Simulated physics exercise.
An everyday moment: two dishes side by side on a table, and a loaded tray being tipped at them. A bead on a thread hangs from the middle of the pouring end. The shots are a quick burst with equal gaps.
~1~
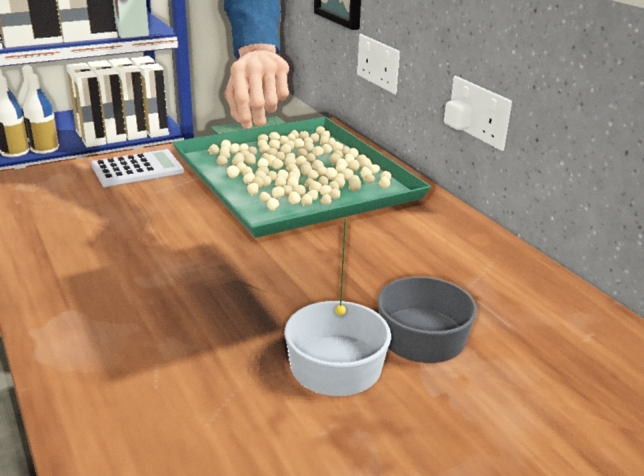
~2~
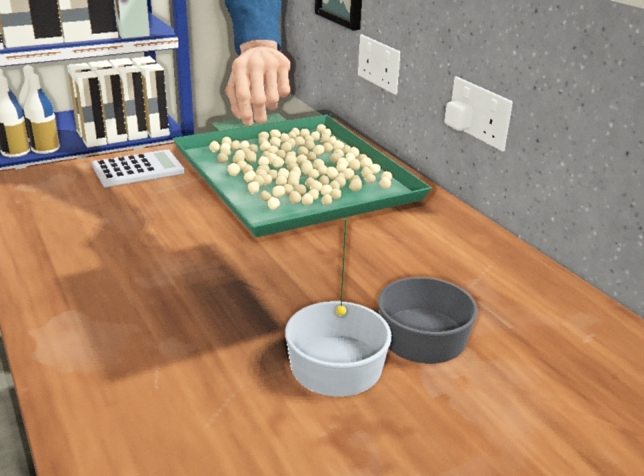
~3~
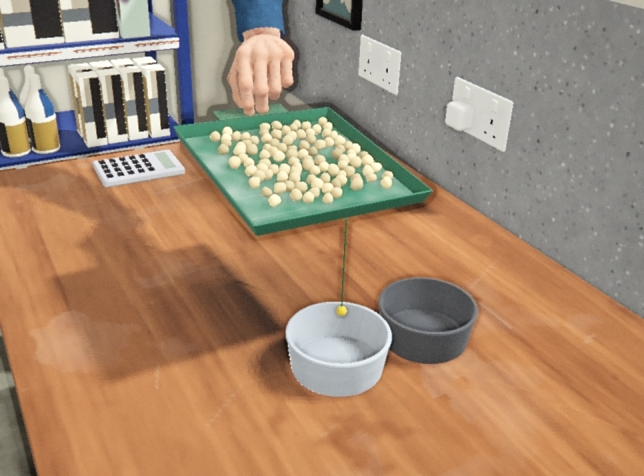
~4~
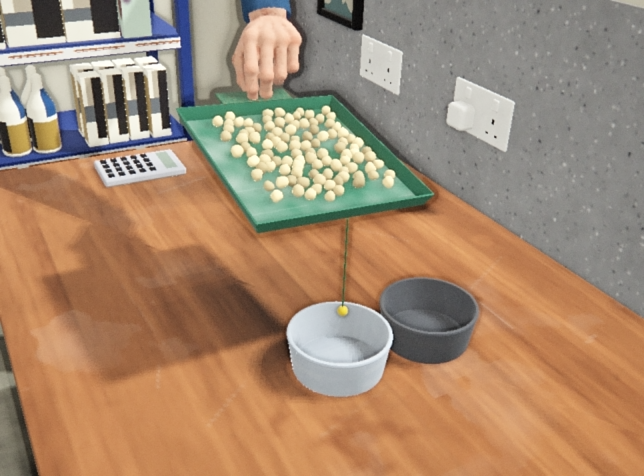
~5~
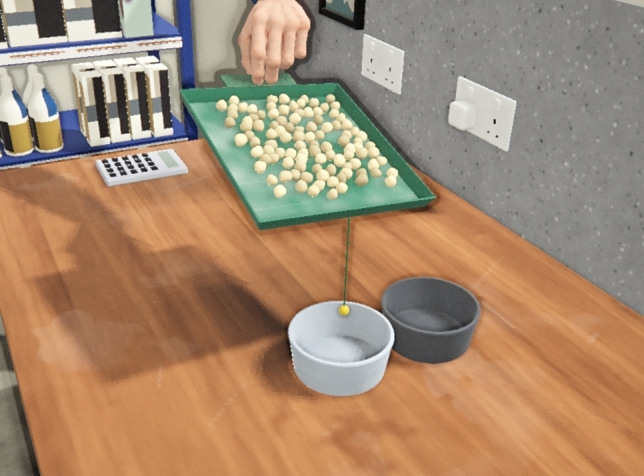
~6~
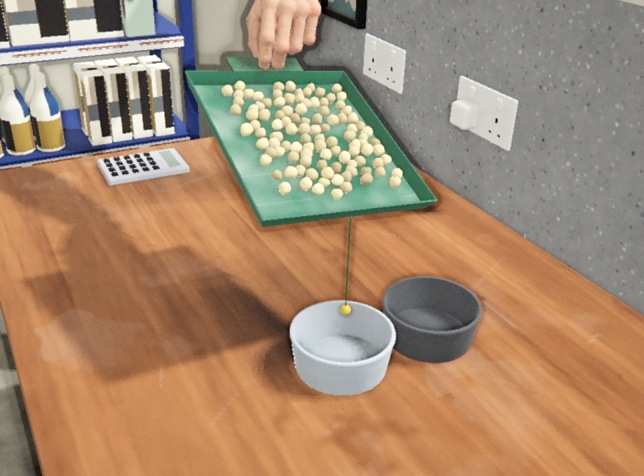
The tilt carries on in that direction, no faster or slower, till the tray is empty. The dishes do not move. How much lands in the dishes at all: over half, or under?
Caught overall: The larger part.
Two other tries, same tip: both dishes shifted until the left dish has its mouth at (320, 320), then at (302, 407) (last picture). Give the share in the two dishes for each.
First some 60, then 10 per cent.
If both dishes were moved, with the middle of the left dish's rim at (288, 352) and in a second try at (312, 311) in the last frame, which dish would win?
First the dish on the right, then the right dish.
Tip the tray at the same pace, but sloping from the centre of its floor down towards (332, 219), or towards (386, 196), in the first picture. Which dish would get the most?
The first try: The left dish. The second: Right.
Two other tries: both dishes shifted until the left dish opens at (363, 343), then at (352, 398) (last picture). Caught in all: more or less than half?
One: Most of it. Two: Under half.
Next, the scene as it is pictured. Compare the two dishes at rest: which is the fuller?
It is the dish on the right.
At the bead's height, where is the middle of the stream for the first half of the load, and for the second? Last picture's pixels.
At about (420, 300), then at (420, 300).
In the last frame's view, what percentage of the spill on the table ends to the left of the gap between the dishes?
It comes to 10 per cent or so.
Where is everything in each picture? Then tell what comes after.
In the first picture, corners of the pouring end at (255, 223) and (423, 185), level; middle of the load at (306, 166), macadamia nuts; left dish at (363, 375); right dish at (454, 343); bead on its thread at (340, 310).
In the second picture, corners of the pouring end at (256, 223) and (424, 186), level; middle of the load at (307, 165).
In the third picture, corners of the pouring end at (257, 222) and (425, 189), tipped barely, lowest at the right corner; middle of the load at (308, 160).
In the fourth picture, corners of the pouring end at (260, 219) and (427, 192), tipped a little, lowest at the right corner; middle of the load at (311, 153).
In the fifth picture, corners of the pouring end at (263, 217) and (429, 194), tipped clearly, lowest at the right corner; middle of the load at (315, 145).
In the sixth picture, corners of the pouring end at (266, 215) and (430, 197), tipped clearly, lowest at the right corner; middle of the load at (320, 139); left dish at (368, 374); right dish at (459, 343).
Soon, tray tipped steeply; nearly all on the tray; a stray few in the right dish; a small part in the air.
A while on, tray tipped past a quarter turn; about half on the tray; a small part in the left dish; about a quarter in the right dish; a small part outside both; about a quarter in the air.
Towards the end, tray tipped past a quarter turn; about a quarter in the left dish; about two thirds in the right dish; a small part outside both; a stray few in the air.
Finally, tray tipped past a quarter turn; about a quarter in the left dish; about two thirds in the right dish; a small part outside both.
